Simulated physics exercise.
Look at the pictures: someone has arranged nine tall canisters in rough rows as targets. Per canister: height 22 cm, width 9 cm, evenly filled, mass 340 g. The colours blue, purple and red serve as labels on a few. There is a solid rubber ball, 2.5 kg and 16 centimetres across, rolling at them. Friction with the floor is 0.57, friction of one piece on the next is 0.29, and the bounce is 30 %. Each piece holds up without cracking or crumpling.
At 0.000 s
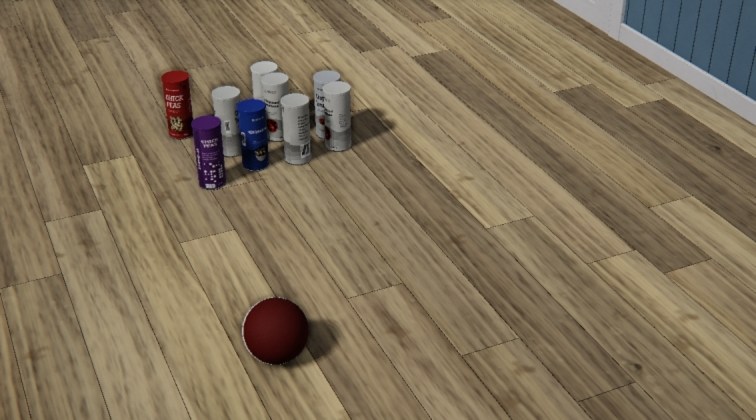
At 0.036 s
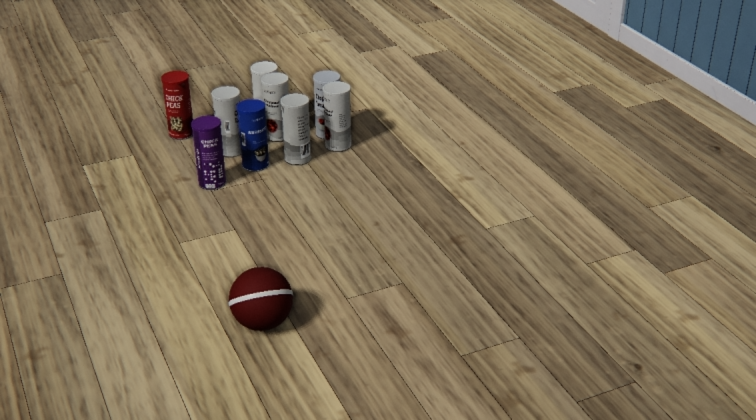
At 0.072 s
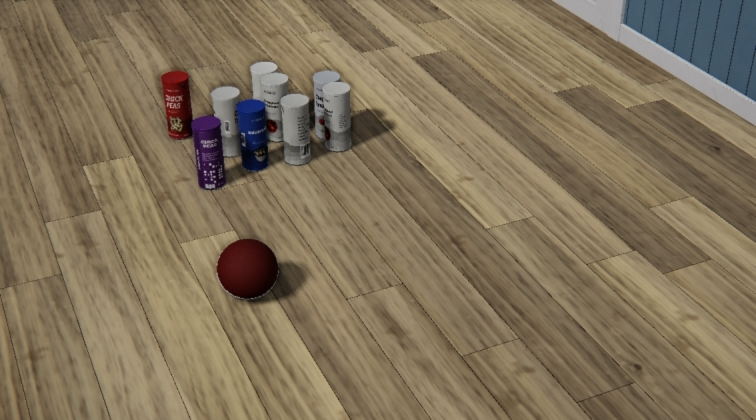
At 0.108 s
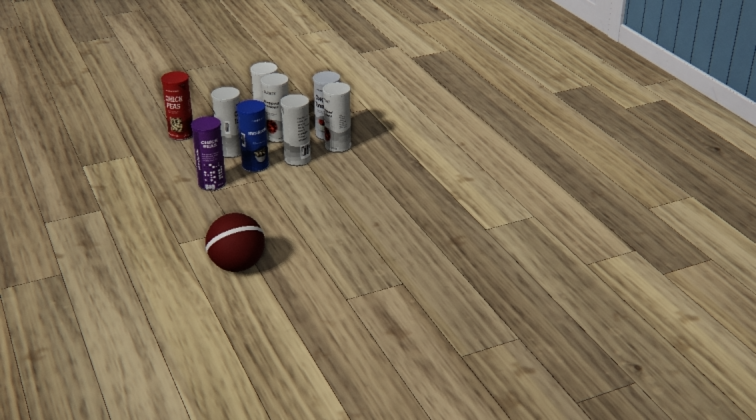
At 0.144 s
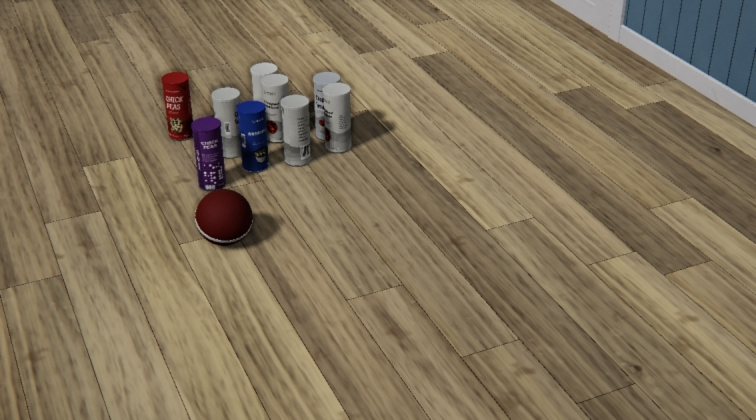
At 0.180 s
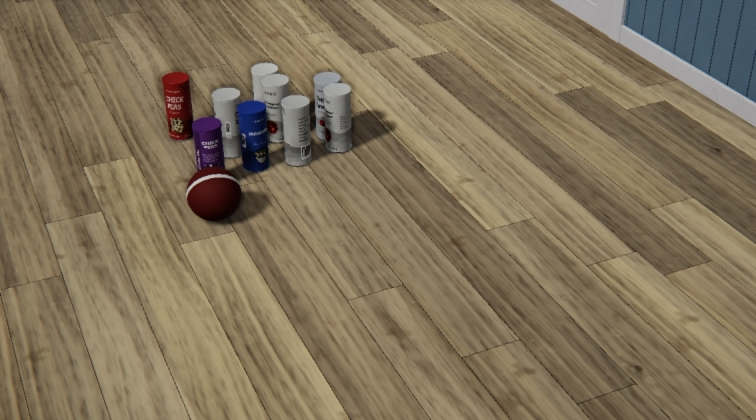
On a wooden floor, a dark red ball with a white stripe rolled away from the viewer and slightly left, drawing close to the purple canister while the whole group of canisters stood still.
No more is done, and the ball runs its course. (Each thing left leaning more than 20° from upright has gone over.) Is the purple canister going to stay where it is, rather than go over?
No, it ends up down.
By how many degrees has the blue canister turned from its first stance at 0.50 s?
Roughly 0°.
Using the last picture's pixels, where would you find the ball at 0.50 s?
About (139, 71).
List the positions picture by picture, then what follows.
In the first frame (each place is the centre of the face we see best), ball (276, 331) 91 cm before the front row; purple canister (209, 159); blue canister (260, 140); red canister (175, 111); all in place.
The second frame shows ball (261, 299) 77 cm before the front row; purple canister (209, 160).
The third frame shows ball (247, 269) 64 cm before the front row; purple canister (209, 160).
The fourth frame shows ball (235, 242) 50 cm before the front row; purple canister (209, 161).
The fifth frame shows ball (224, 217) 36 cm before the front row; purple canister (209, 161).
The sixth frame shows ball (214, 194) 22 cm before the front row; purple canister (209, 161); red canister (175, 113); blue canister (261, 142); all in place.
By 0.50 s, ball still moving; 4 of the 9 canisters over; purple canister lying flat; red canister tilted 26°.
By 1.02 s, ball still moving; 4 of the 9 canisters over; purple canister lying flat; red canister lying flat.
When it is over (1.4 s), ball rolling away; 4 of the 9 canisters over; purple canister lying flat; red canister lying flat; blue canister unmoved.
